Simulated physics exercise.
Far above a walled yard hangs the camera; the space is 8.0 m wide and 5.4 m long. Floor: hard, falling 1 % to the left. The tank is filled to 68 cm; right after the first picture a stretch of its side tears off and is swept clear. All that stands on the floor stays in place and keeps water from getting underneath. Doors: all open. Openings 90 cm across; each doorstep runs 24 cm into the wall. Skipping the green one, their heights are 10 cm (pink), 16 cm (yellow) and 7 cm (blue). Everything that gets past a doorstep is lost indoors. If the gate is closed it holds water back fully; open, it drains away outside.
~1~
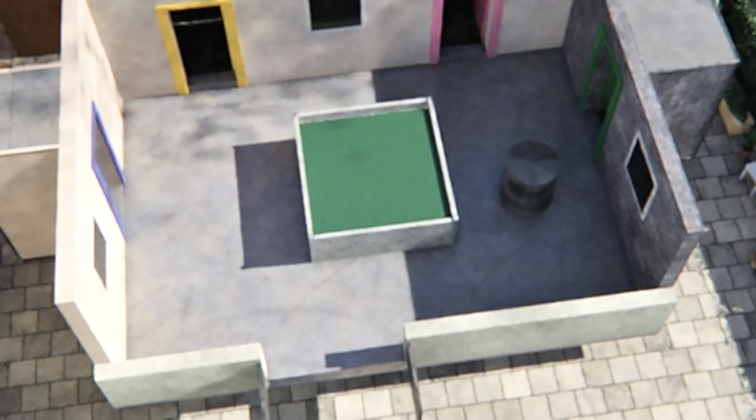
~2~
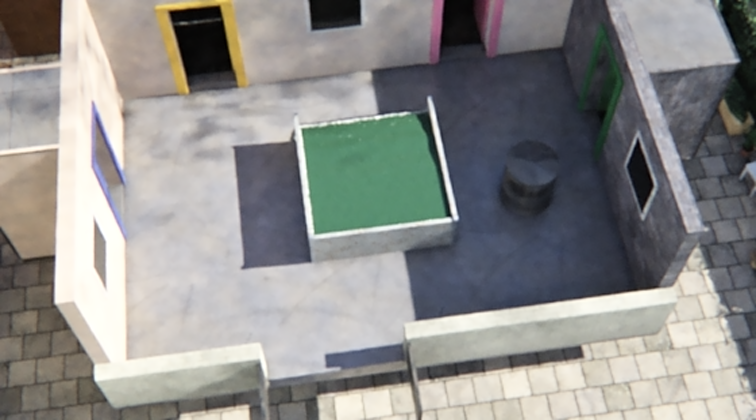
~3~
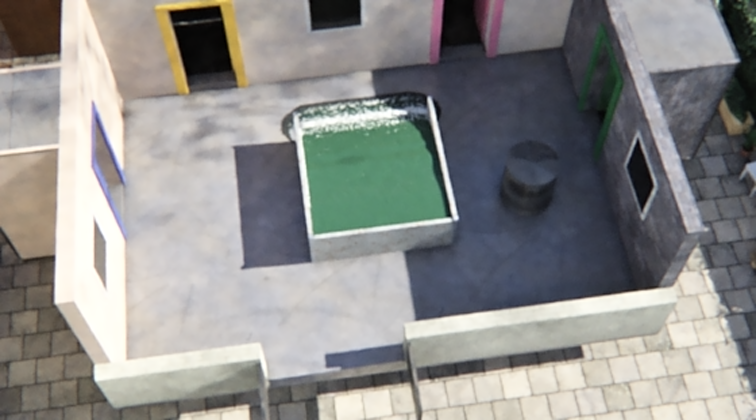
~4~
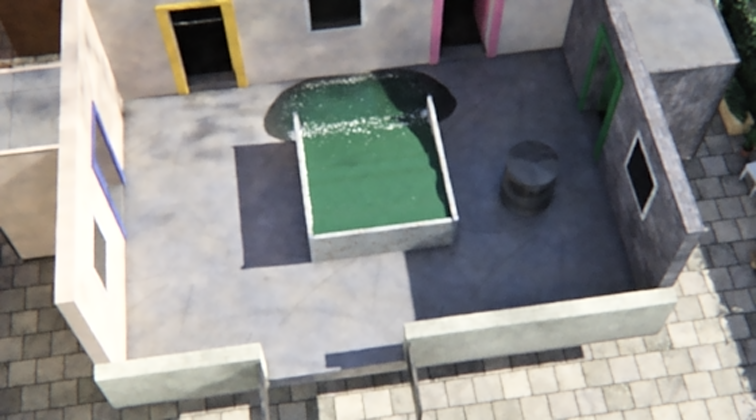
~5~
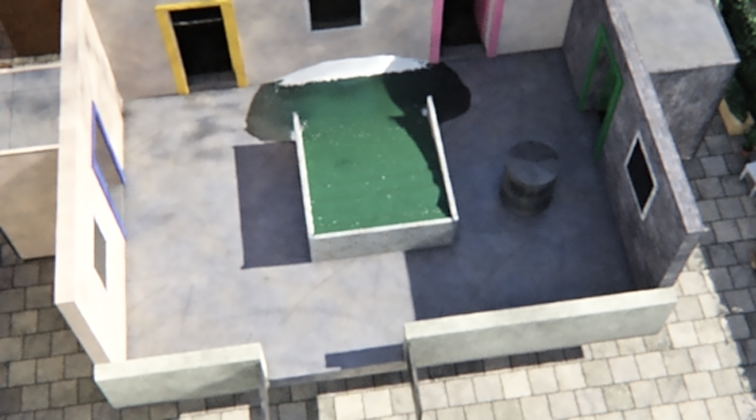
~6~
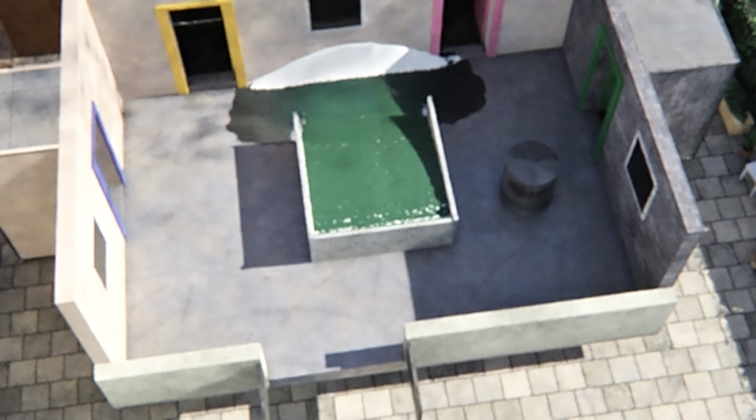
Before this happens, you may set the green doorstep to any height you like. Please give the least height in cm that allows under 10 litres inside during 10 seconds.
It would have to be roughly 13.5 cm high.
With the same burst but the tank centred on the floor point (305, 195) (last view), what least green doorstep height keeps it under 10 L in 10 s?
That setup calls for roughly 16 cm.
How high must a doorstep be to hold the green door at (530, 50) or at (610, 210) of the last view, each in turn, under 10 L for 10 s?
In turn: About 23 cm, about 6.0 cm.
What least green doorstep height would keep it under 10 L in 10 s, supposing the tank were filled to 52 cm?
Roughly 9.5 centimetres.
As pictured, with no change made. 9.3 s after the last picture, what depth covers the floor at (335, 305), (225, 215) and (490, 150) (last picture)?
I'd read roughly 10, 8 and 6 cm there.
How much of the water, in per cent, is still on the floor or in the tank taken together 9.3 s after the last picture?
I'd estimate some 84 in a hundred.
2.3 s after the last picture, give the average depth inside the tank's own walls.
About 18 centimetres.
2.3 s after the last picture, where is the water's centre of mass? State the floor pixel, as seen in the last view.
(351, 137), roughly.
Then, 0.7 s after the last picture water covers 15 % of the floor, deepest (52 cm) near (345, 80); it has not reached the green door.
Then, 2.3 s after the last picture water covers 45 % of the floor, deepest (36 cm) near (123, 116); 14 cm at the green door, 11 litres in over its 5 cm doorstep.
Then, 9.3 s after the last picture water covers 95 % of the floor, deepest (12 cm) near (350, 331); 5 cm at the green door, 81 litres in over its 5 cm doorstep.
At the green door as built, the water peaked near 14 cm, 2.3 s after the last picture.
With a doorstep of 11.5 cm, 19 litres would have come in within the 10 s; with 15.5 cm, 4 litres. So under 10 litres takes about 13.5 cm.
